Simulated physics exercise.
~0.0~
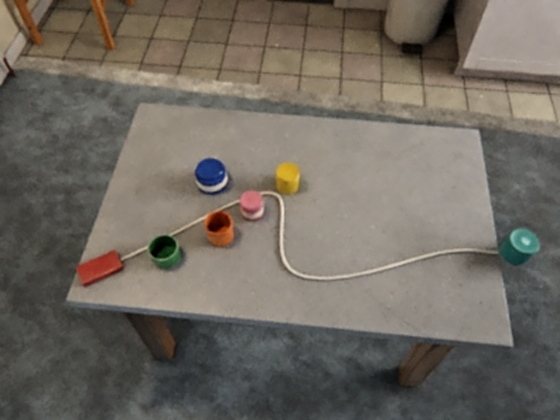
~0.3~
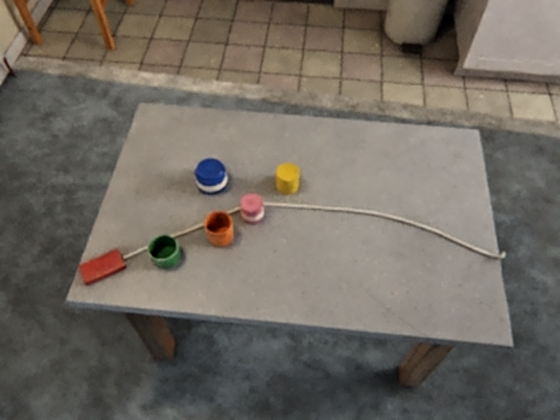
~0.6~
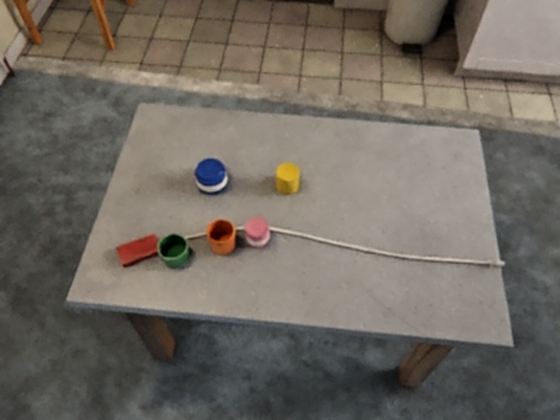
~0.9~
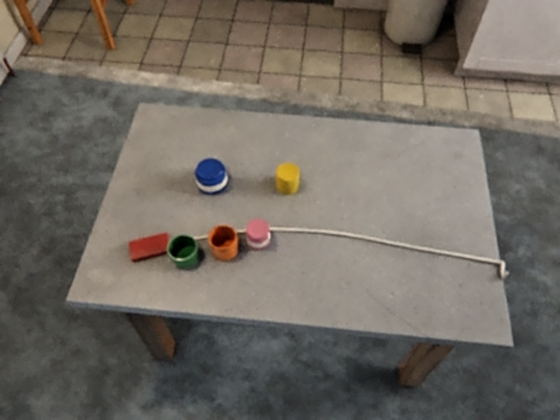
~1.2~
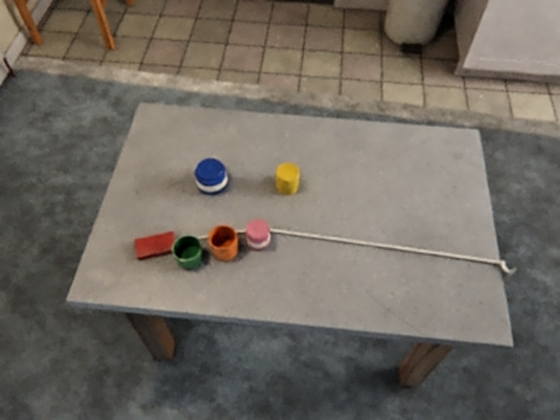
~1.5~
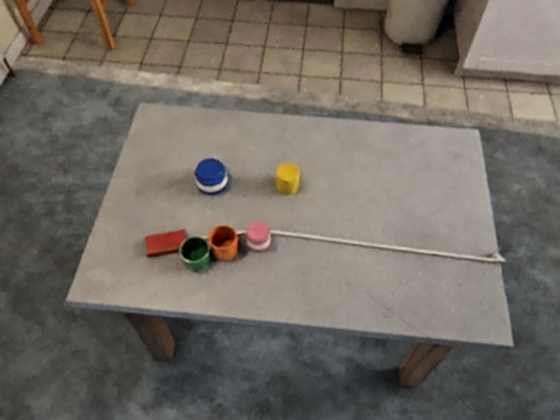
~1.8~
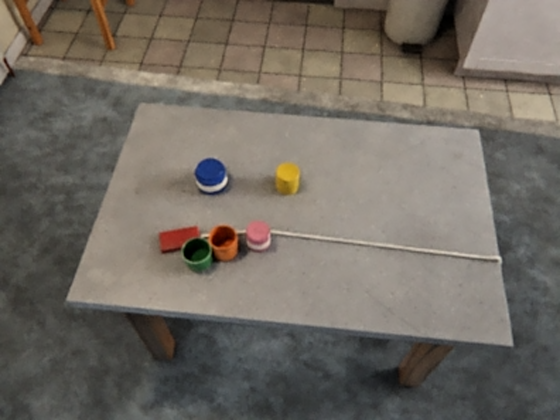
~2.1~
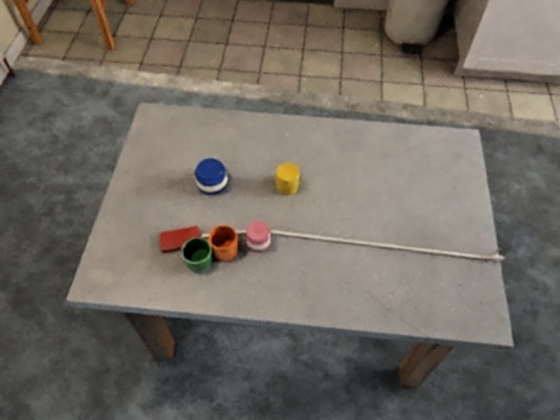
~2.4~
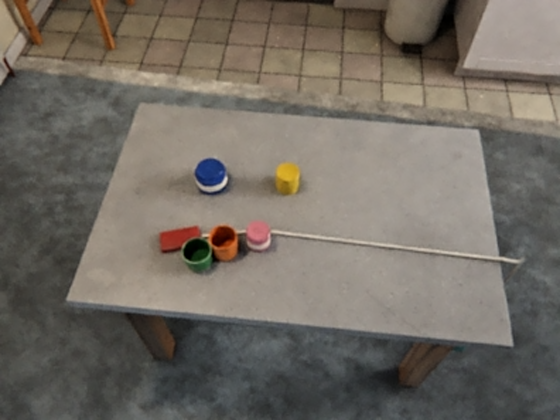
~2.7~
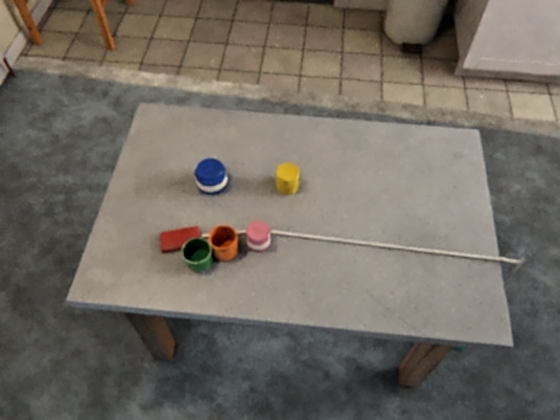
The teal speaker dropped off the right edge of the gray table, pulling its pale cable taut and dragging the red phone and green mug rightward, nudging the orange mug and pink canister, until everything settled with the cord stretched straight over the edge.
